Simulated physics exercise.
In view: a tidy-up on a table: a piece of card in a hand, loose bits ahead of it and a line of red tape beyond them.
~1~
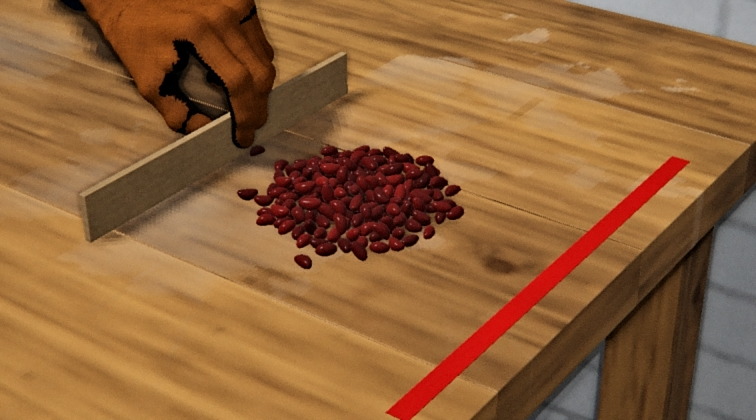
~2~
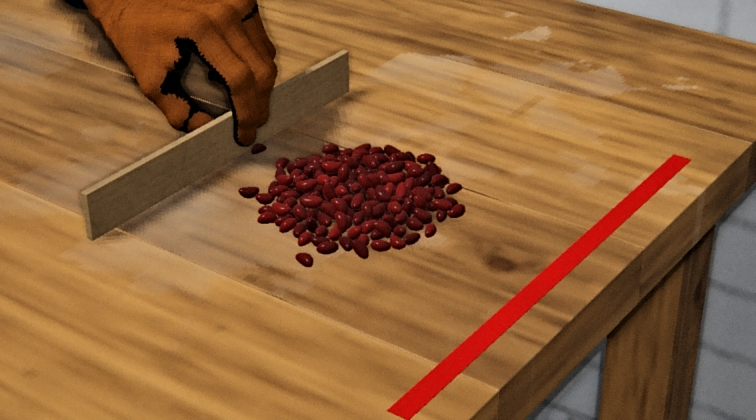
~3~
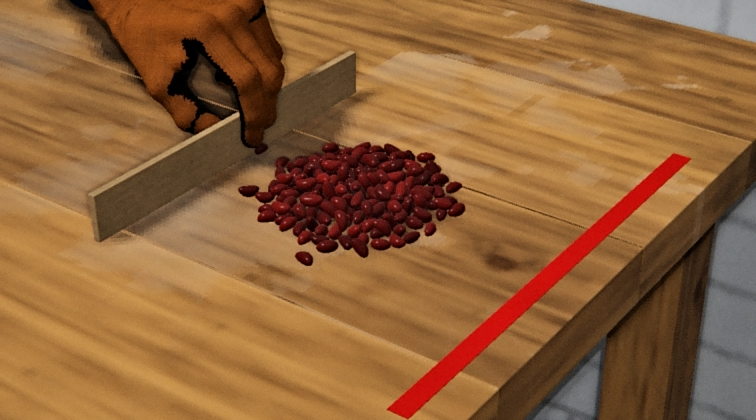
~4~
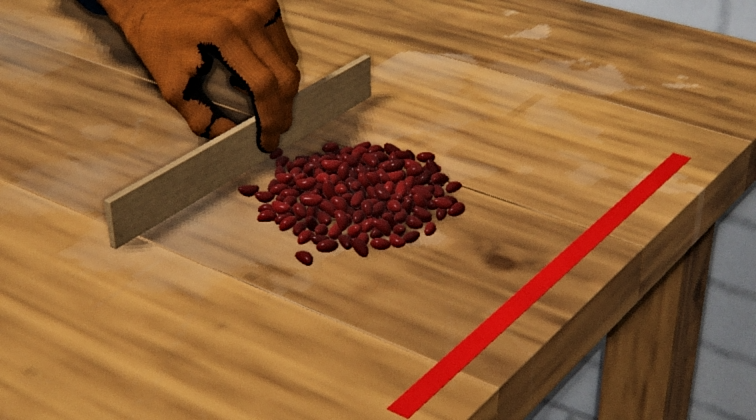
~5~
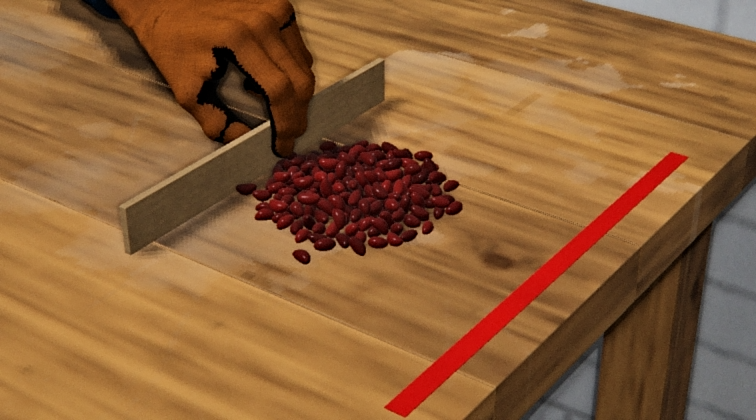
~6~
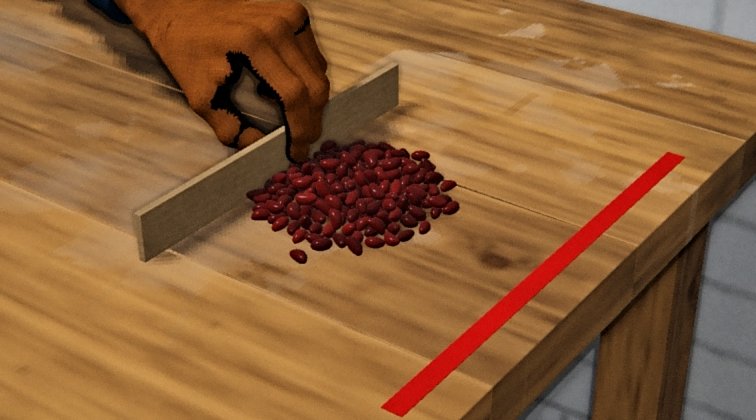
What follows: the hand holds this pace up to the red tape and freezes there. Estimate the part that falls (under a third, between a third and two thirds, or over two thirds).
It pushes more than two thirds off the end.
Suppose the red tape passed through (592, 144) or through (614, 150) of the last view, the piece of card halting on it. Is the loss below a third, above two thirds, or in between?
One: Below one third. Two: Under a third.
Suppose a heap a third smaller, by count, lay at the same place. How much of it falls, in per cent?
Near 70 %.
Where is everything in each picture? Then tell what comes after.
Piece of card at (107, 204), at rest; red tape at (669, 170), about two fingers from the edge; edge at (600, 293); the heap at (357, 200), kidney beans, in the first frame.
Piece of card at (109, 202), at rest, in the second frame.
Piece of card at (116, 204); the heap at (358, 197), in the third frame.
Piece of card at (132, 210), in the fourth frame.
Piece of card at (147, 216); the heap at (355, 195), a stray few pushed along, in the fifth frame.
Piece of card at (162, 223); red tape at (665, 165); edge at (595, 289); the heap at (351, 187), a small part pushed along, in the sixth frame.
Soon after the last picture, piece of card still moving, near (416, 177); heap all on the table, its front near (534, 270).
A little later, piece of card stopped at the red tape; heap about two thirds over the edge.
Later still, piece of card stopped at the red tape; heap most over the edge.
At rest, piece of card stopped at the red tape; heap most over the edge.
